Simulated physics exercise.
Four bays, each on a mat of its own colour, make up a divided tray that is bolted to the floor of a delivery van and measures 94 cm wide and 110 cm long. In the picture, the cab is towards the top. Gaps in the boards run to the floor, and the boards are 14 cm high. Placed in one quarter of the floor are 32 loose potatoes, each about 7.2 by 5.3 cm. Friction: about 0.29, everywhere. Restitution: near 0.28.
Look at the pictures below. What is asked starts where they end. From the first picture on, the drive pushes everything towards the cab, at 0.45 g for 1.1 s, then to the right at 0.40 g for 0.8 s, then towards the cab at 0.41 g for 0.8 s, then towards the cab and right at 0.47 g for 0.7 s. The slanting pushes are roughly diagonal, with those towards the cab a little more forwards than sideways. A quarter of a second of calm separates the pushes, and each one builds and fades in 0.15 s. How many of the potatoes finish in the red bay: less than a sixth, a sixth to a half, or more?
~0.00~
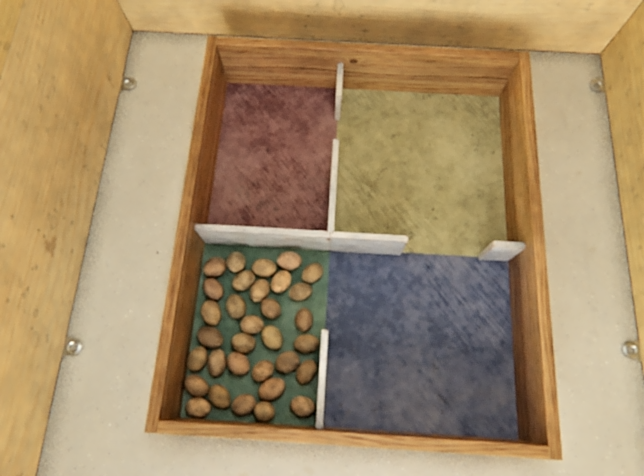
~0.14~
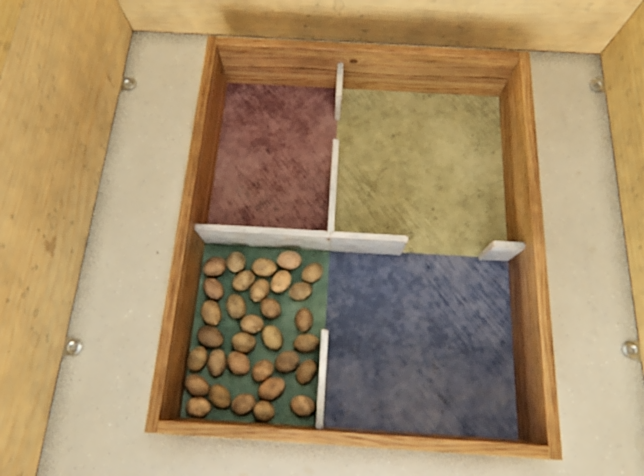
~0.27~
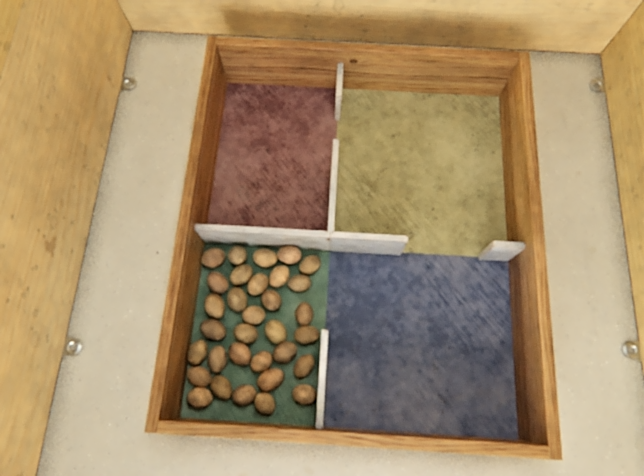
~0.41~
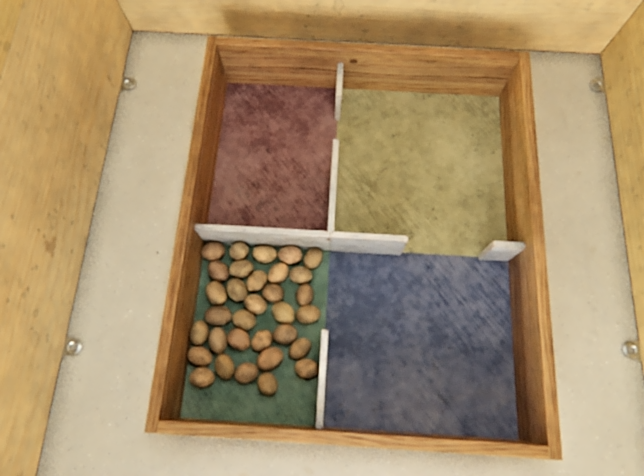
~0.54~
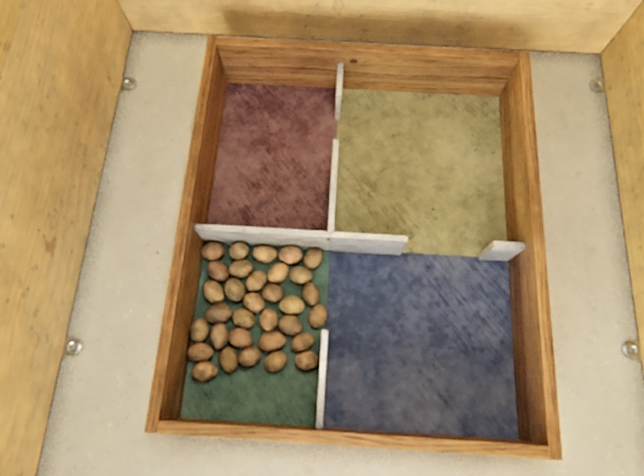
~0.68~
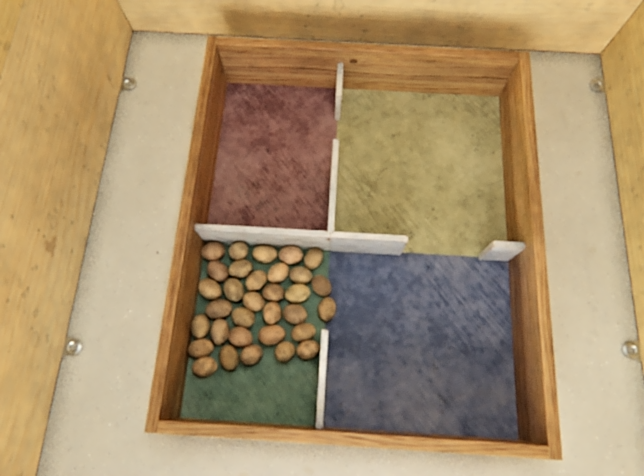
Share finishing in the red bay: Short of one sixth of them.
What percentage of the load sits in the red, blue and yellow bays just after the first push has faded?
At that point the split is red 0, blue 10, yellow 0 per cent.
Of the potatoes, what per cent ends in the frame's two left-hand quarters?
That works out to roughly 30 percent.
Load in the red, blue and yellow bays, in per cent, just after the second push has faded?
By then: Red 0, blue 60, yellow 10 per cent.
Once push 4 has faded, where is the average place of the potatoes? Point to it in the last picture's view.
About (396, 229).
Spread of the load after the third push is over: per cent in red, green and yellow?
Per cent by then - red: 0, green: 30, yellow: 20.
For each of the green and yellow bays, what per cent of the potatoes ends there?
Share of green: 30 in a hundred; share of yellow: 30 in a hundred.
After push 1 (1.34 s), 2 in the blue bay and 30 in the green bay.
After push 2 (2.39 s), 18 in the blue bay, 12 in the green bay and 2 in the yellow bay.
After push 3 (3.44 s), 14 in the blue bay, 11 in the green bay and 7 in the yellow bay.
After push 4 (4.39 s), 12 in the blue bay, 9 in the green bay and 11 in the yellow bay.
Final count (at 5.12 s), 12 in the blue bay, 9 in the green bay and 11 in the yellow bay. Asked share, 0 of 32, 0 per cent.
